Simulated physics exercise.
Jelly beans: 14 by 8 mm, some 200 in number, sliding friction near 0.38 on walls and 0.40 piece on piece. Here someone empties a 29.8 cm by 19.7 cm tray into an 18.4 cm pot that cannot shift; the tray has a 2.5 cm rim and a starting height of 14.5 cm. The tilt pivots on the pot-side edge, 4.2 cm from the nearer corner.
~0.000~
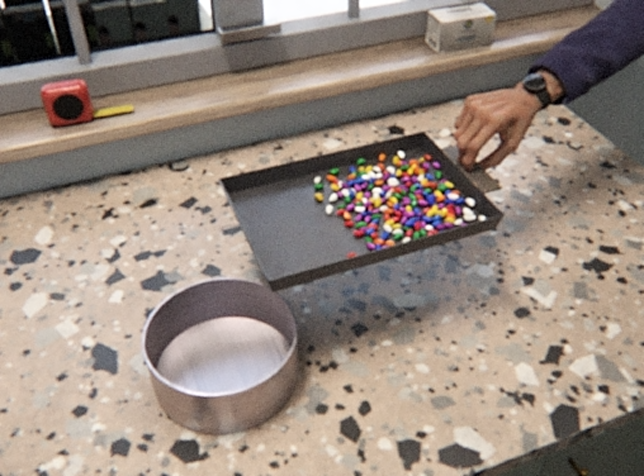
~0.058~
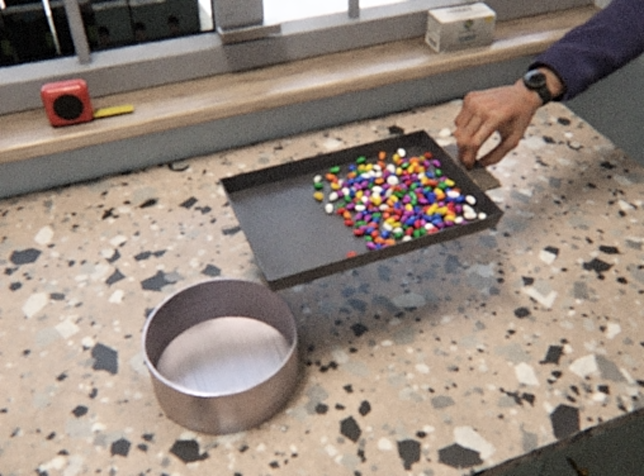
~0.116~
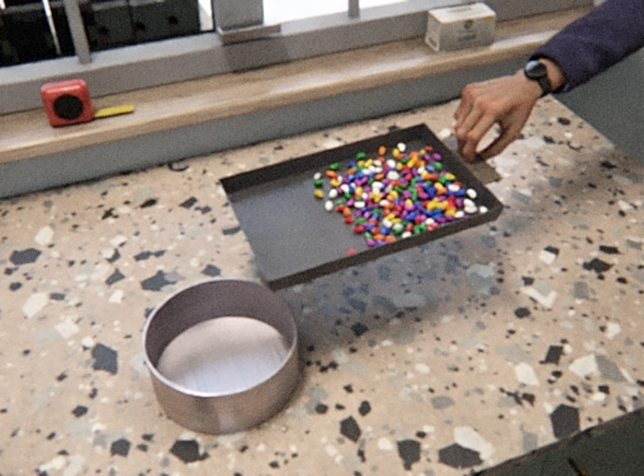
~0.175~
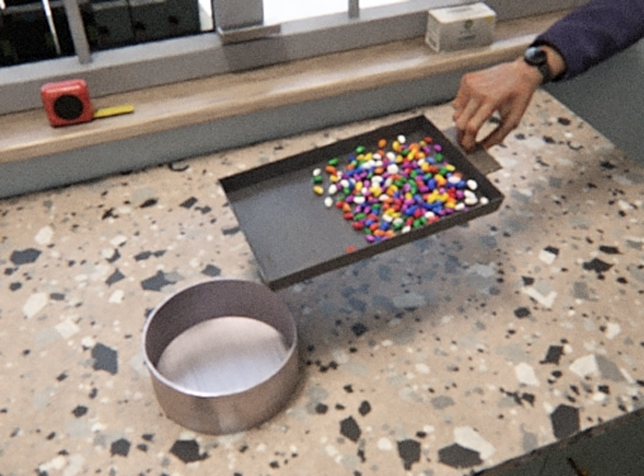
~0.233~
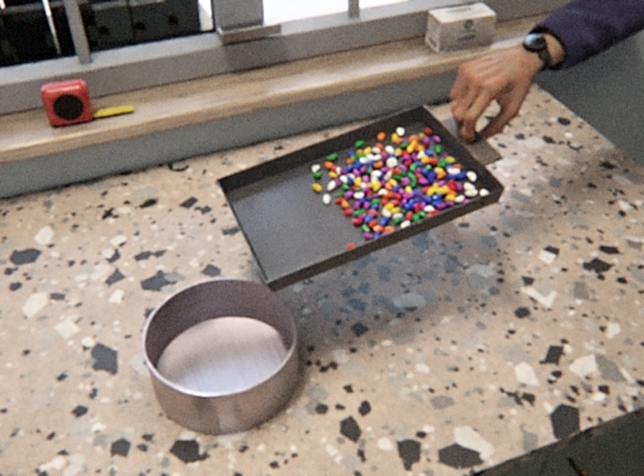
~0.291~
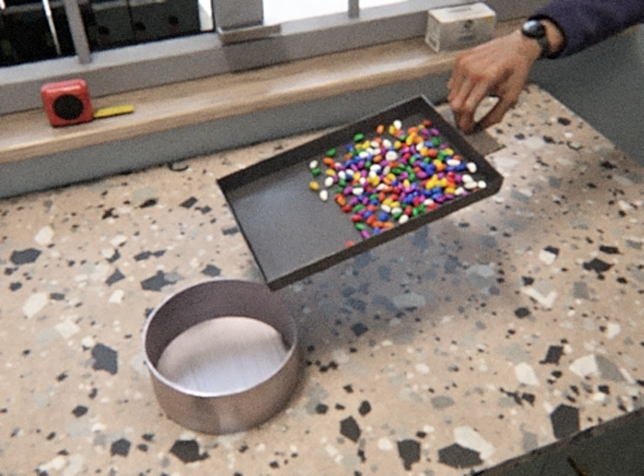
In the video, a hand holds a dark rectangular tray of colourful jelly beans above a speckled countertop, beside a round metal pot, and gradually raises the tray's right side so that it slants down toward the left.
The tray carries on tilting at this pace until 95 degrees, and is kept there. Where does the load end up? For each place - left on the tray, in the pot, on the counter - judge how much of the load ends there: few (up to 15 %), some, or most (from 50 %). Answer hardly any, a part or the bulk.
Left on the tray: Hardly any; pot: The bulk; counter: A part.
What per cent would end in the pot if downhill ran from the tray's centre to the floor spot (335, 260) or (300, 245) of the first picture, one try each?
Estimate: Some 75 % and some 95 % respectively.
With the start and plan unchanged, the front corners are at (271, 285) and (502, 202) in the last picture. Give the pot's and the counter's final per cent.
In the pot: 45 per cent; on the counter: 55 per cent.
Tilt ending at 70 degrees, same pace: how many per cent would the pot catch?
In that case some 15 per cent.
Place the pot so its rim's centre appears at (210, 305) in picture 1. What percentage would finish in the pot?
90 %.
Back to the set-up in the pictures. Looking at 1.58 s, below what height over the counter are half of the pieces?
Roughly 16 centimetres.
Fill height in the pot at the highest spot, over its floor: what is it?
Roughly 1.5 cm up.
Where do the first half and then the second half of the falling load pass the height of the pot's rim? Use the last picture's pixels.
Early: About (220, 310); late: About (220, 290).
Then, at 1.06 s, tilt 50 degrees; the tray holds 95 %, the pot 0 %.
After 1.58 s, tilt 76 degrees; the tray holds 85 %, the pot 10 %.
After 2.16 s, tilt 95 degrees; the tray holds 20 %, the pot 55 %.
At rest (4.5 s), tray 0 %, pot 70 %, counter 30 %.
